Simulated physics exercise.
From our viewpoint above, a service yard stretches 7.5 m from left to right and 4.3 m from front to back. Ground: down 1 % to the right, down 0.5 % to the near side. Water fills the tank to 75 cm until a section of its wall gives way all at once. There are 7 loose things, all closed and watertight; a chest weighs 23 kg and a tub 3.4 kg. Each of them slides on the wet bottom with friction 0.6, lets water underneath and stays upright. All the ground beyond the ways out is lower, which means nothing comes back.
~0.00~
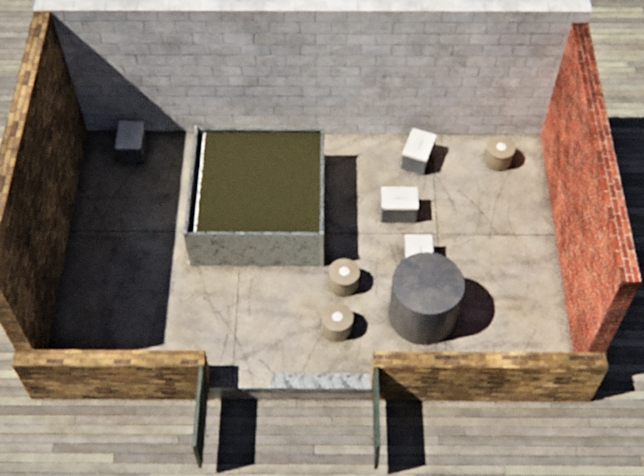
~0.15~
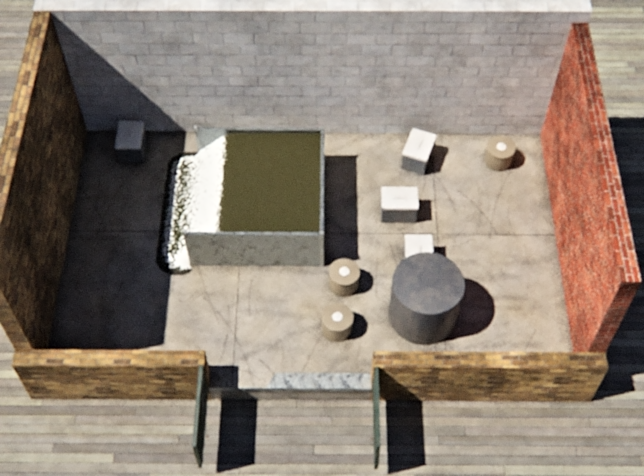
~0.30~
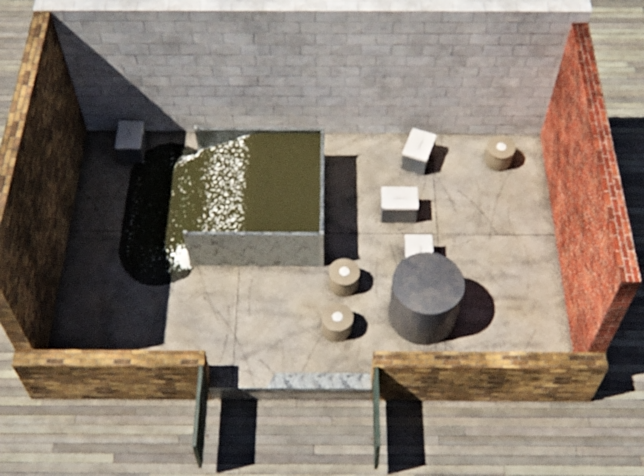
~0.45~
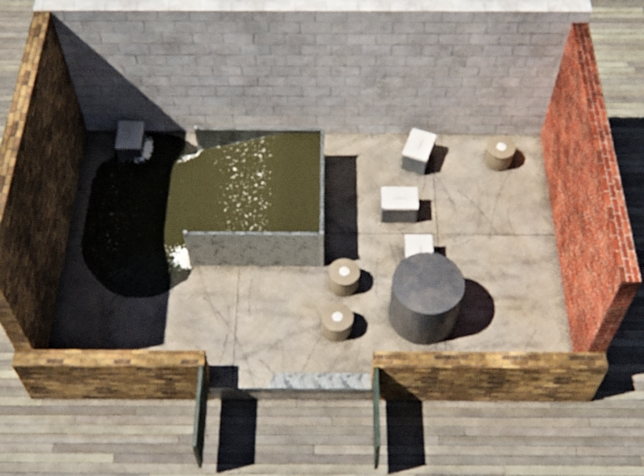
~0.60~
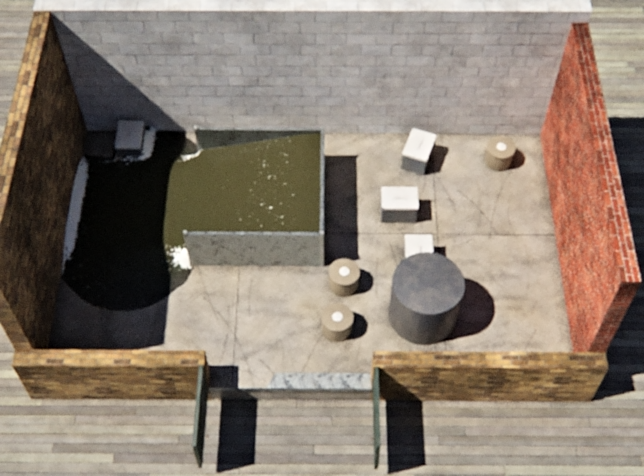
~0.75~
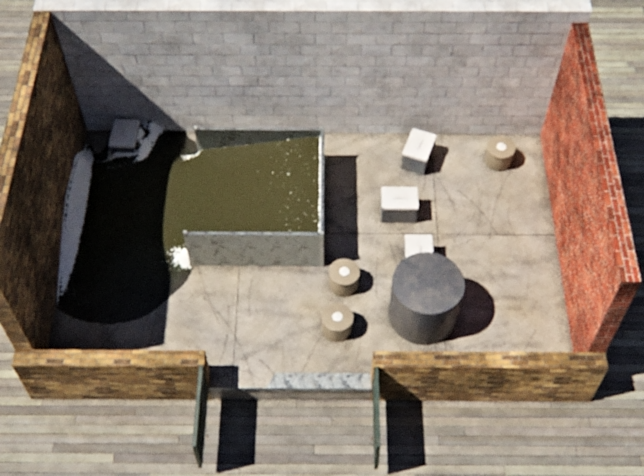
A large square tank of murky olive-green water stands left of centre in a walled yard with brick and pale block walls, seen from a fixed view above. A dark grey box sits at the back left, with white boxes, small tan cylinders and a big grey cylinder to the right. Water pours from the tank's left side in white froth, spreads darkly to the left wall, and slightly shifts the dark box.
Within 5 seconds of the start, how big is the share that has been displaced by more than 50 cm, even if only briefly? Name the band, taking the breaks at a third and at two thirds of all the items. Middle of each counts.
The answer is the top band, two thirds or more.
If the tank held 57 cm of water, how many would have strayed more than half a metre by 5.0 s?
Under that setup the answer is 3.
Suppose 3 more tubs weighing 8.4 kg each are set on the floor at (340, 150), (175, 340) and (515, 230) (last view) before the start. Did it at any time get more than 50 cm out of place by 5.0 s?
Order as listed: Beyond half a metre / beyond half a metre / inside half a metre.
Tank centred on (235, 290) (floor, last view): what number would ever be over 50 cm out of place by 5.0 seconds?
Result: 3.
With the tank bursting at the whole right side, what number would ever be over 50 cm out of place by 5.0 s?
6.
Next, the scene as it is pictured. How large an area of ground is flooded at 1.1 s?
Some 11.0 m2.
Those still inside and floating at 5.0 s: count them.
Tally: 2 of them.
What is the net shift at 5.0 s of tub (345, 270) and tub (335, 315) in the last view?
In turn: 120 cm, 140 cm.
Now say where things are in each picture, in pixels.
In the first frame, a chest at (129, 134) rests on the ground; a chest at (419, 250) rests on the ground; 3.7 m2 under water; 0 of 7 have shifted.
In the second frame, a chest at (129, 134) rests on the ground; a chest at (419, 250) rests on the ground; 4.8 m2 under water; 0 of 7 have shifted.
In the third frame, a chest at (129, 134) rests on the ground; a chest at (419, 250) rests on the ground; 6.3 m2 under water; 0 of 7 have shifted.
In the fourth frame, a chest at (129, 134), on the bottom; a chest at (419, 250), on the bottom; water covers 8.0 m2; 0 of 7 have shifted.
In the fifth frame, a chest at (129, 134) rests on the ground; a chest at (419, 250), on the bottom; water covers 9.3 m2; 0 of 7 have shifted.
In the sixth frame, a chest at (124, 132) rests on the ground, 10 cm from its start; a chest at (419, 250), on the bottom; 9.9 m2 under water; 1 of 7 have shifted.
After 1.1 s 1 of 7 are over 50 cm from their spots; 1 afloat.
After 2.2 s 0 of 7 are over 50 cm from their spots; 1 afloat.
After 3.5 s 3 of 7 are over 50 cm from their spots; 2 afloat.
After 5.0 s 6 of 7 are over 50 cm from their spots, and 6 have been at some point; 2 afloat.
